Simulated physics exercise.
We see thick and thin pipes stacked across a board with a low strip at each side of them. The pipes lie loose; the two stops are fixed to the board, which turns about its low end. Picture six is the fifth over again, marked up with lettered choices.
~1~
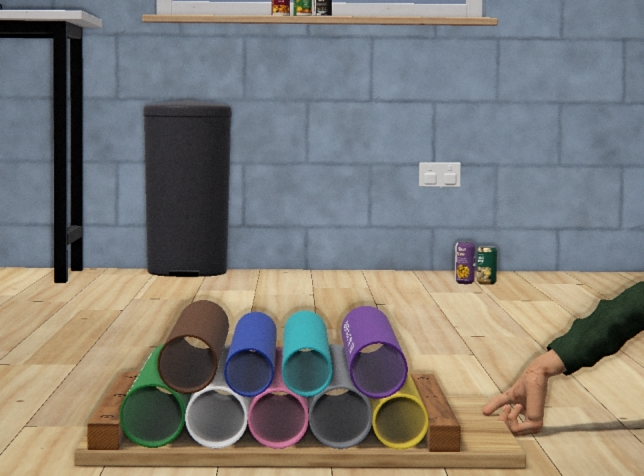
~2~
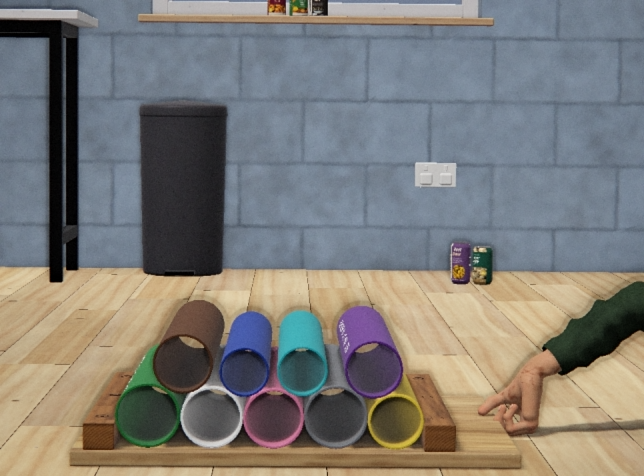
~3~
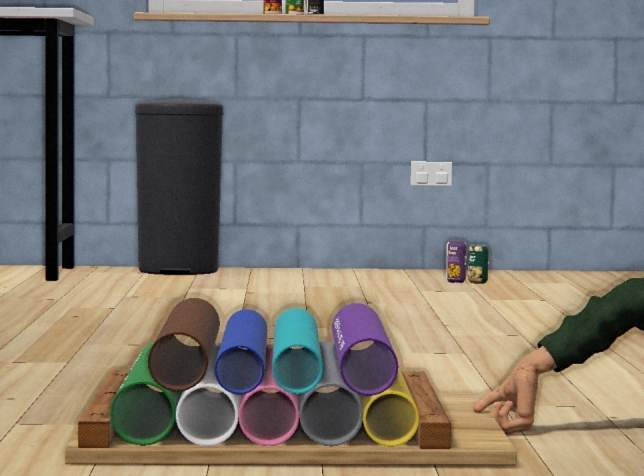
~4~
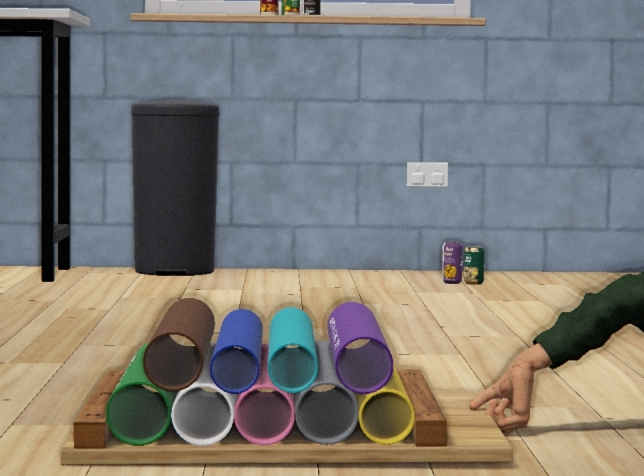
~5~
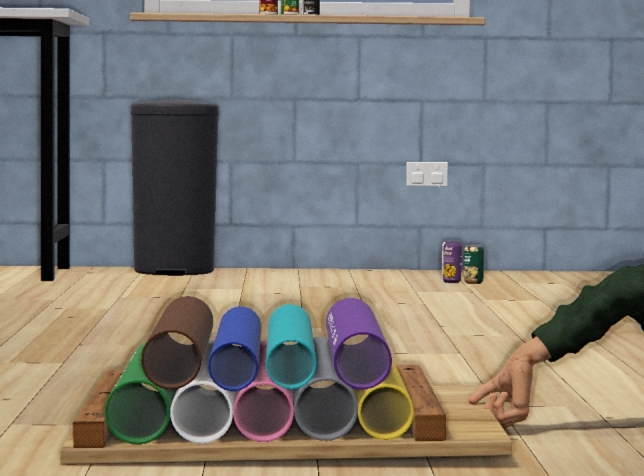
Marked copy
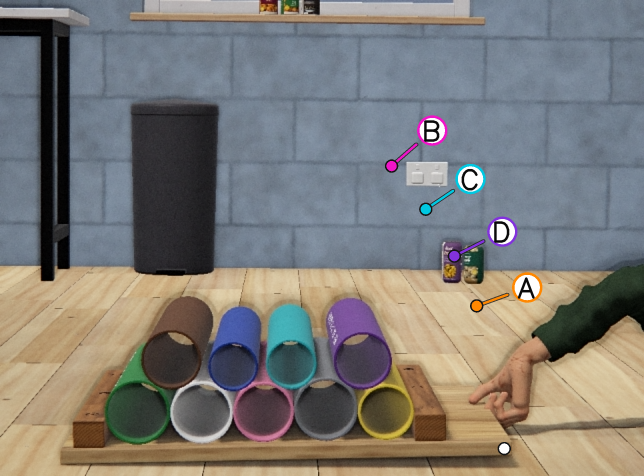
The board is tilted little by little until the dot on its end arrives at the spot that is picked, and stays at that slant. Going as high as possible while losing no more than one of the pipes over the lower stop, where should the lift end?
Stop at D.
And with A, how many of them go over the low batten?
It comes to none.
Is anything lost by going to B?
At B: Yes.
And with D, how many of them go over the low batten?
The count is none.
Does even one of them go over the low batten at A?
No, at A.
On the marked copy, A at (476, 306); B at (392, 166); C at (426, 209); D at (454, 256); the white dot at (504, 449).
Following D. Soon after the start, board at 16°.
Later, board at 28°.
In the end, board at 28°, none over the low batten.
As for the rest, A none over the low batten; B four over the low batten (blue, purple, turquoise, brown); C three over the low batten (blue, turquoise, brown).
